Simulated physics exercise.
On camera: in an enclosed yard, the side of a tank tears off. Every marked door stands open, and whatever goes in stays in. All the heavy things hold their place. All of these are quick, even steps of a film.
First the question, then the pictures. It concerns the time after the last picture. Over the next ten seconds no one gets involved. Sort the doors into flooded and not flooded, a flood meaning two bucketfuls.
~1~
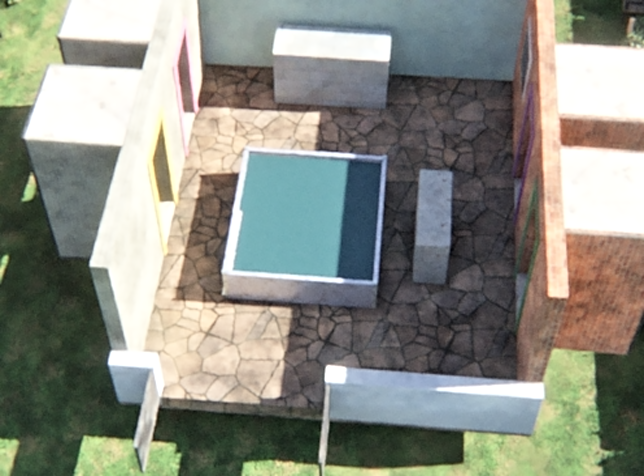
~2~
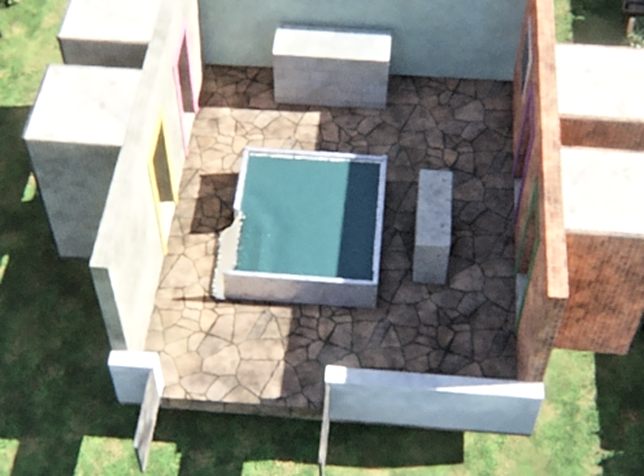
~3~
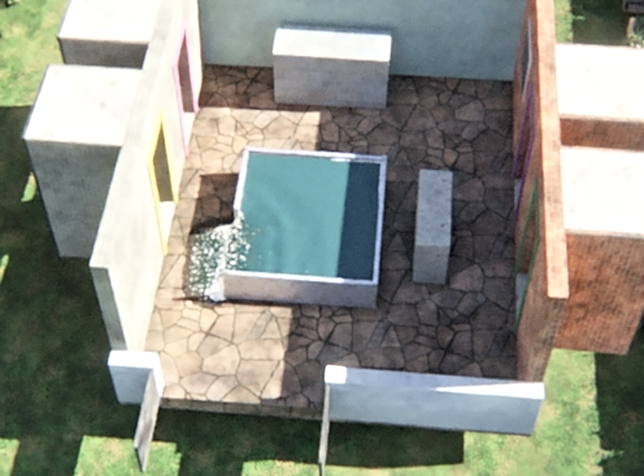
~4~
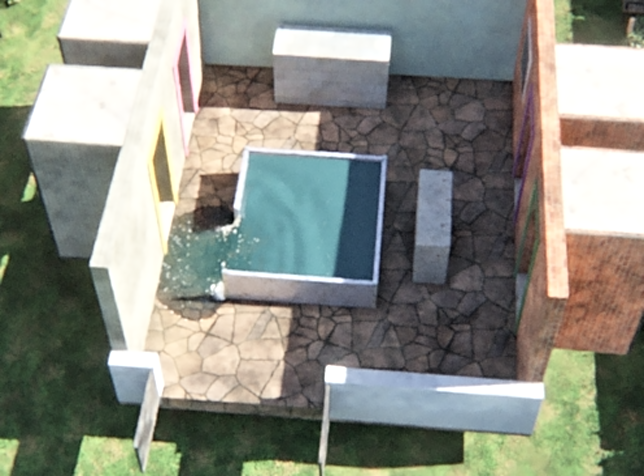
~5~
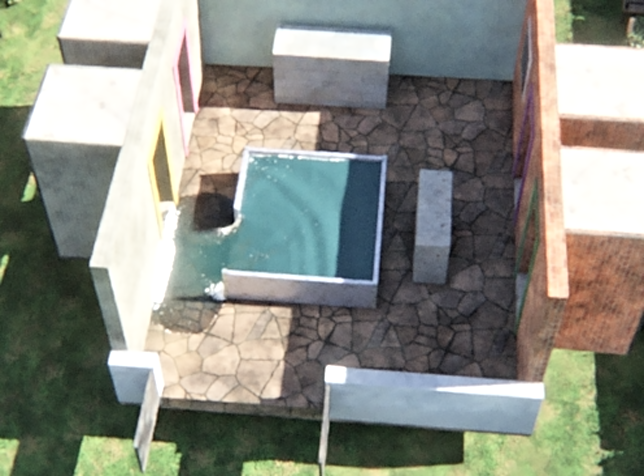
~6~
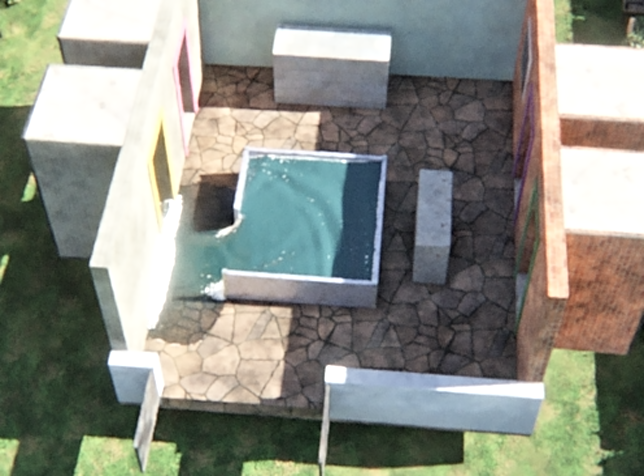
Sorted: Purple door - not flooded; pink door - flooded; yellow door - flooded; green door - not flooded.
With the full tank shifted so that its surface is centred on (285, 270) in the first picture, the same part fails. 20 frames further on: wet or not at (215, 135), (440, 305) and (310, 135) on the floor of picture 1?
Hit, spared, hit.
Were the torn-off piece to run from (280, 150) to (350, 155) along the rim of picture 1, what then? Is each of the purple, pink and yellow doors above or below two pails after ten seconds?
In order: First the purple one beats the mark, then the pink one beats the mark, then the yellow one misses the mark.
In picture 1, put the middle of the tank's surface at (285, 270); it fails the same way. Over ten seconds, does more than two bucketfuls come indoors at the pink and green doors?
Looking at it, pink breaks the limit and green comes in under.
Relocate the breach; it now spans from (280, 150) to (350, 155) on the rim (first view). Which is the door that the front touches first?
The pink one.
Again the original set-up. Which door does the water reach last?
I'd go with the purple one.
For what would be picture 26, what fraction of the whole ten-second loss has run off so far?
I'd say about 40 per cent.
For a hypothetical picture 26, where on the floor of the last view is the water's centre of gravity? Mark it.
I'd put it at around (265, 246).
A moment on, water covers 15 % of the floor; the purple door not reached, the pink door wet at the sill, nothing in, the yellow door over two buckets in, the green door not reached.
Next, water covers 25 % of the floor; the purple door not reached, the pink door wet at the sill, nothing in, the yellow door far over two buckets in, the green door not reached.
Then, water covers 40 % of the floor; the purple door not reached, the pink door wet at the sill, nothing in, the yellow door far over two buckets in, the green door not reached.
Later, water covers 60 % of the floor; the purple door not reached, the pink door under two buckets in, the yellow door far over two buckets in, the green door not reached.
In the end, water covers 90 % of the floor; the purple door wet at the sill, nothing in, the pink door over two buckets in, the yellow door far over two buckets in, the green door wet at the sill, nothing in.
